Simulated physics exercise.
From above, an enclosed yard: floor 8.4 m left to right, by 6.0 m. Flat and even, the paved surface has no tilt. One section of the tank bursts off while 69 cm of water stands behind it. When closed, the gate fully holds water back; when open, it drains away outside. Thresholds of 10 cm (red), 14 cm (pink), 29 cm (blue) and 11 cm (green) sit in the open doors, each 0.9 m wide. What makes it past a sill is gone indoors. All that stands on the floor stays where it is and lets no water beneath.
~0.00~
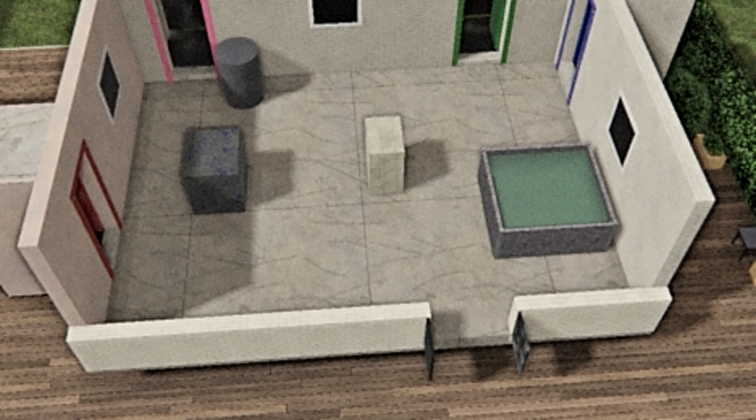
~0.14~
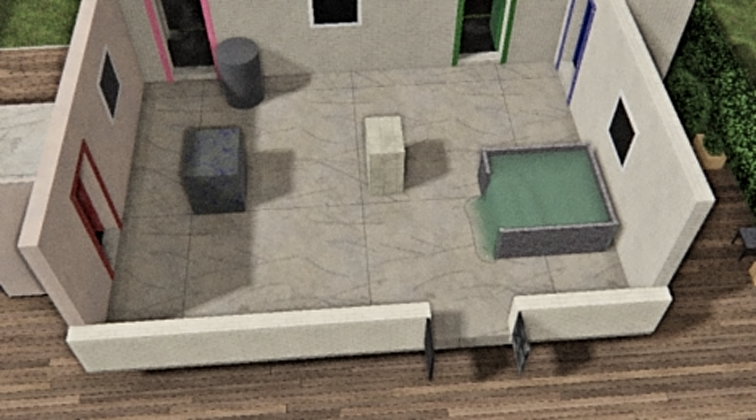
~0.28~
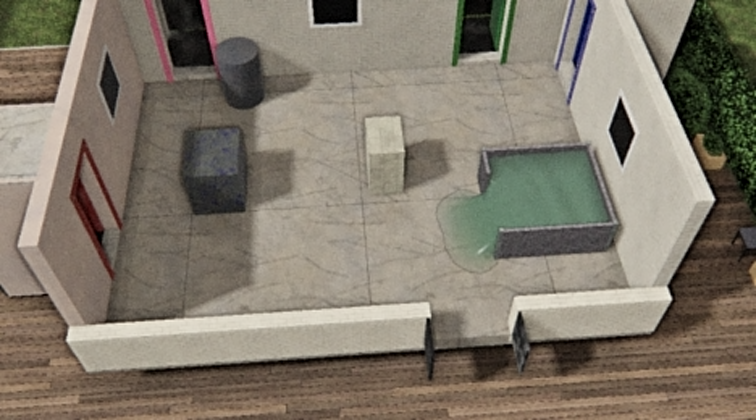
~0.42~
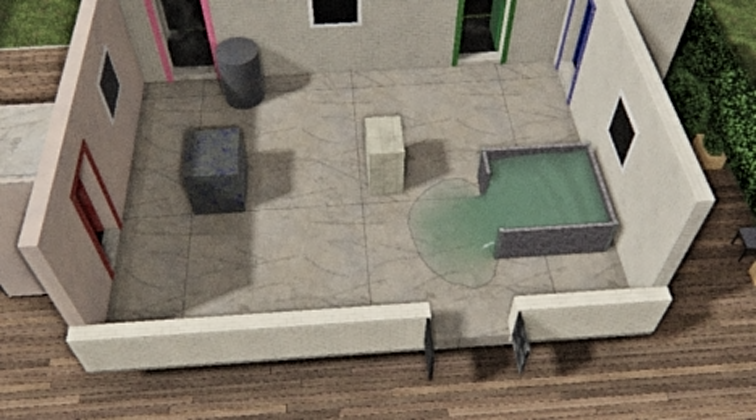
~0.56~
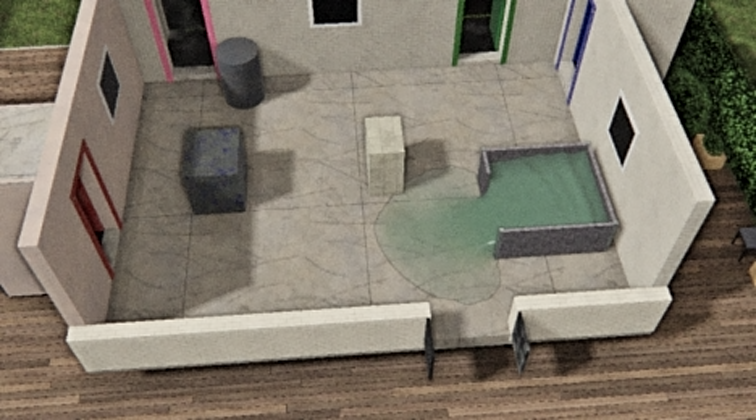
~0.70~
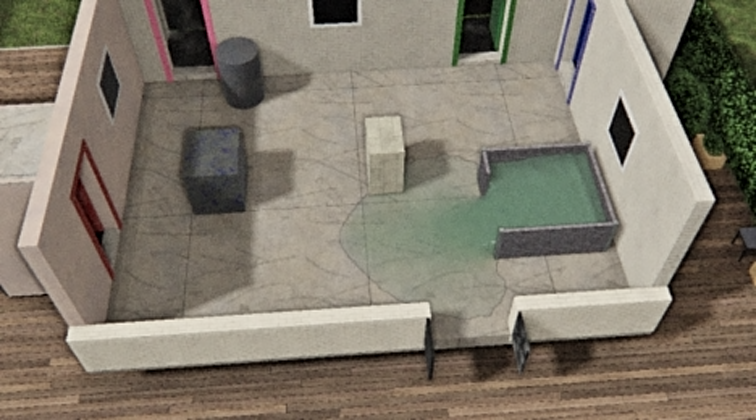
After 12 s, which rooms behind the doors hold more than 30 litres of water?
One by one: The red door will let too much through, the pink door will not let too much through, the blue door will not let too much through, the green door will not let too much through.
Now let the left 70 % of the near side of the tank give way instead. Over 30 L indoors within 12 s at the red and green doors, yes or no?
Measured against that limit, red comes out short of it and green comes out short of it.
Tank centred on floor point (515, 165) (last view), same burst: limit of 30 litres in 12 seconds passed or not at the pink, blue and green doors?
At the pink door the limit is not exceeded, at the blue door not exceeded, at the green door not exceeded.
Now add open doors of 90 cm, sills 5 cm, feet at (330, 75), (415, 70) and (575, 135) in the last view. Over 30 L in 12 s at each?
Taking them in order, the first gets too little, the second too little and the third too little.
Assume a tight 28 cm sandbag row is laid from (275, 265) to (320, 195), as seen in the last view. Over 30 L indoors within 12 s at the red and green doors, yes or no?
At the red door the limit is not reached, and at the green door it is not reached.
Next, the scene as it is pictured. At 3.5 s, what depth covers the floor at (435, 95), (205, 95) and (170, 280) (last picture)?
Depths in turn: Roughly 1, 1 and 7 centimetres.
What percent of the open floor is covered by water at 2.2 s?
Roughly 45 % of the floor is wet.
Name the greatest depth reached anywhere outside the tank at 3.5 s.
Around 28 centimetres deep.
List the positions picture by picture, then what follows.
In the first frame, still water, 69 cm deep, in the tank at (546, 188).
In the second frame, the front is at (474, 200), 0.7 m from the gap at (493, 220); 0.3 m2 of floor is under water; 69 cm left at the back of the tank.
In the third frame, the front is at (444, 205), 0.9 m from the gap at (493, 221); 1.1 m2 of floor is under water; 69 cm left at the back of the tank.
In the fourth frame, the front is at (415, 212), 1.4 m from the gap at (492, 222); 2.2 m2 of floor is under water; 67 cm left at the back of the tank.
In the fifth frame, water pours out at (492, 222) and has run 1.9 m, to (382, 222); typically 6 cm deep outside, 60 cm at the tank's back.
In the sixth frame, the front is at (345, 241), 2.5 m from the gap at (492, 222); 5.4 m2 of floor is under water; 59 cm left at the back of the tank.
After 1.4 s water covers 30 % of the floor and is deepest (35 cm) near (488, 238); red door not reached, pink door not reached, blue door not reached, green door not reached.
After 2.2 s water covers 45 % of the floor and is deepest (24 cm) near (248, 204); red door 8 cm at the sill, 0 L in, pink door not reached, blue door not reached, green door not reached.
After 3.5 s water covers 50 % of the floor and is deepest (28 cm) near (119, 317); red door 22 cm at the sill, 38 L in, pink door not reached, blue door not reached, green door not reached.
After 7.0 s water covers 65 % of the floor and is deepest (18 cm) near (225, 81); red door 9 cm at the sill, 94 L in, pink door 13 cm at the sill, 0 L in, blue door not reached, green door 2 cm at the sill, 0 L in.
After 12.0 s water covers 90 % of the floor and is deepest (8 cm) near (144, 91); red door 5 cm at the sill, 94 L in, pink door 8 cm at the sill, 1 L in, blue door 2 cm at the sill, 0 L in, green door 2 cm at the sill, 0 L in.
